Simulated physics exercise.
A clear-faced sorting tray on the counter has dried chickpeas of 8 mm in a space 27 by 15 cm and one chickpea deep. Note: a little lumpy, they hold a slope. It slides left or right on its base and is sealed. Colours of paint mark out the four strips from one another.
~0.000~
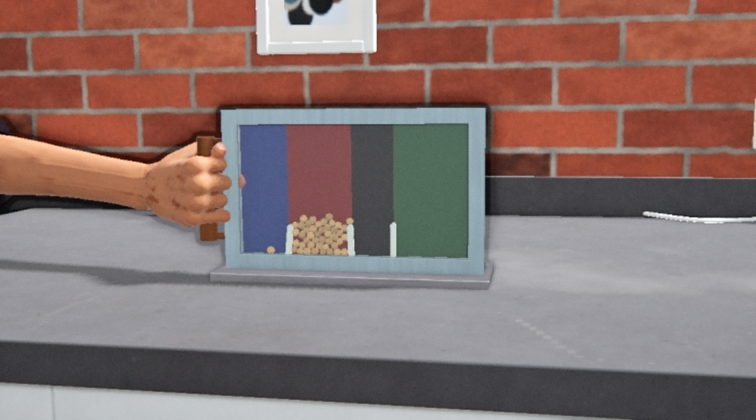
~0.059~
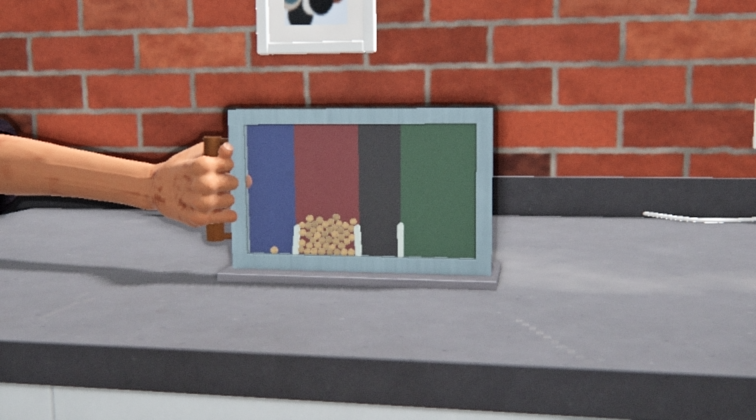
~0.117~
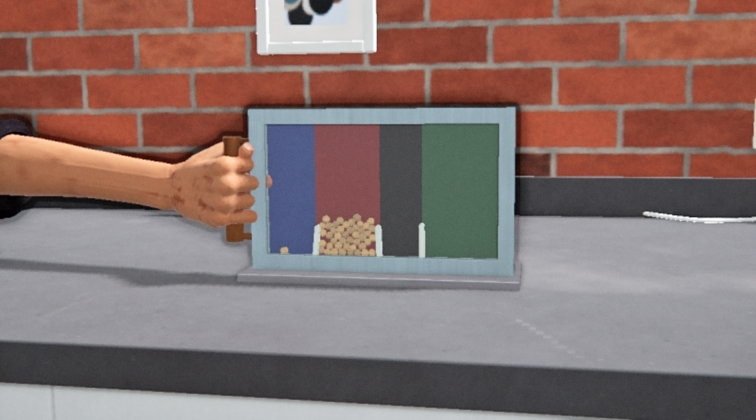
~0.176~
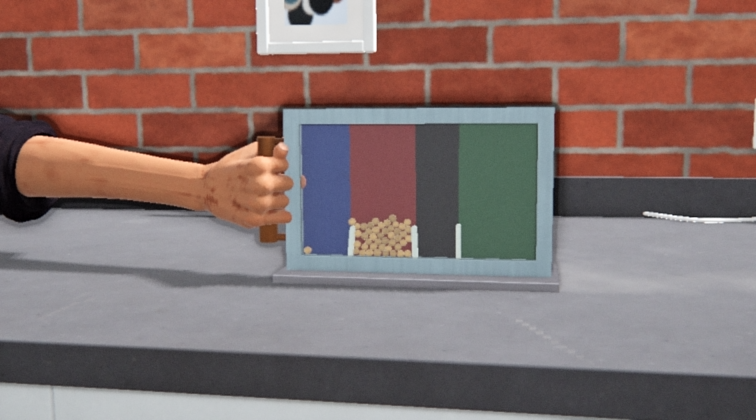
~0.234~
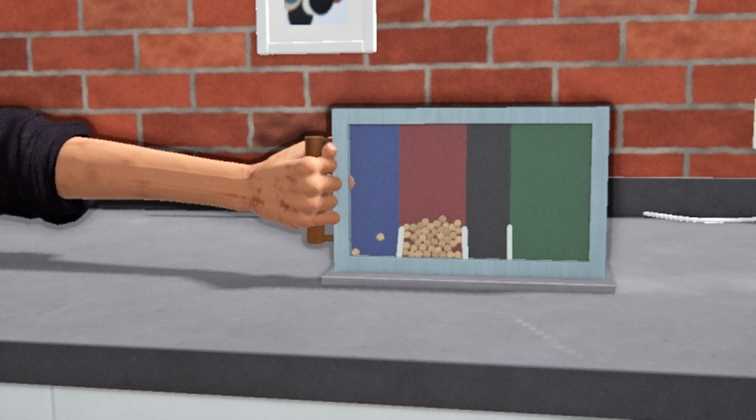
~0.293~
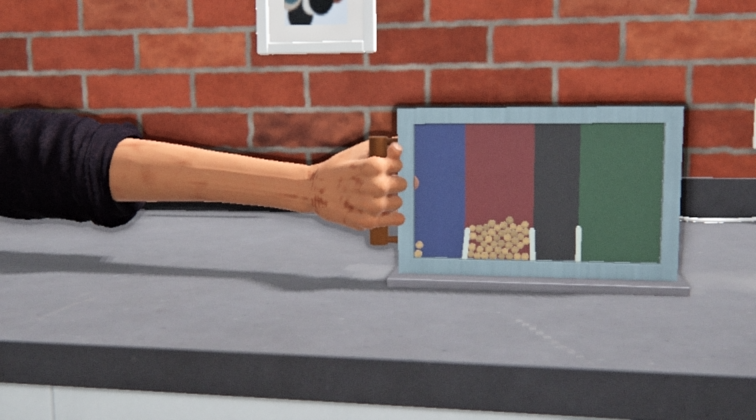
On a grey kitchen counter against a red brick wall, seen from the front by a still camera, stands a clear-faced tray in a pale blue frame. Its backing runs blue, red, black and green from left to right, with small tan balls heaped between short white walls in the red section. A hand gripping its brown handle slides it rightward, slowly then faster, as a few balls move into the blue section.
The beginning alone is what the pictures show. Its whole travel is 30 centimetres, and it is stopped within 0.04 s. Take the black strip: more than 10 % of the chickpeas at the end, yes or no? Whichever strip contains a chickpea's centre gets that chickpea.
Black: Past the threshold.
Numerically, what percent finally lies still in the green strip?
Some 0 per cent.
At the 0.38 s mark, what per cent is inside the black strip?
Around 0 percent of the load.
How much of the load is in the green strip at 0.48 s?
Close to 0 % of the load.
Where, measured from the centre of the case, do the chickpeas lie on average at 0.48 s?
About 3 cm left and 5 cm below.
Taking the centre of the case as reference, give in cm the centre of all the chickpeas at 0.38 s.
Left: About 4 cm; below: About 5 cm.
After 0.38 s, it is 30 cm to the right; the chickpeas' middle is 4 cm left of and 5 cm below the centre; red 95 %, blue 5 %.
After 0.48 s, it is 30 cm to the right; the chickpeas' middle is 3 cm left of and 5 cm below the centre; red 75 %, blue 5 %, black 20 %.
After 0.63 s, it is 30 cm to the right; the chickpeas' middle is 3 cm left of and 6 cm below the centre; red 75 %, blue 5 %, black 20 %.
Settled by 1.0 s, it is 30 cm to the right; red 75 %, blue 5 %, green 0 %, black 20 %.
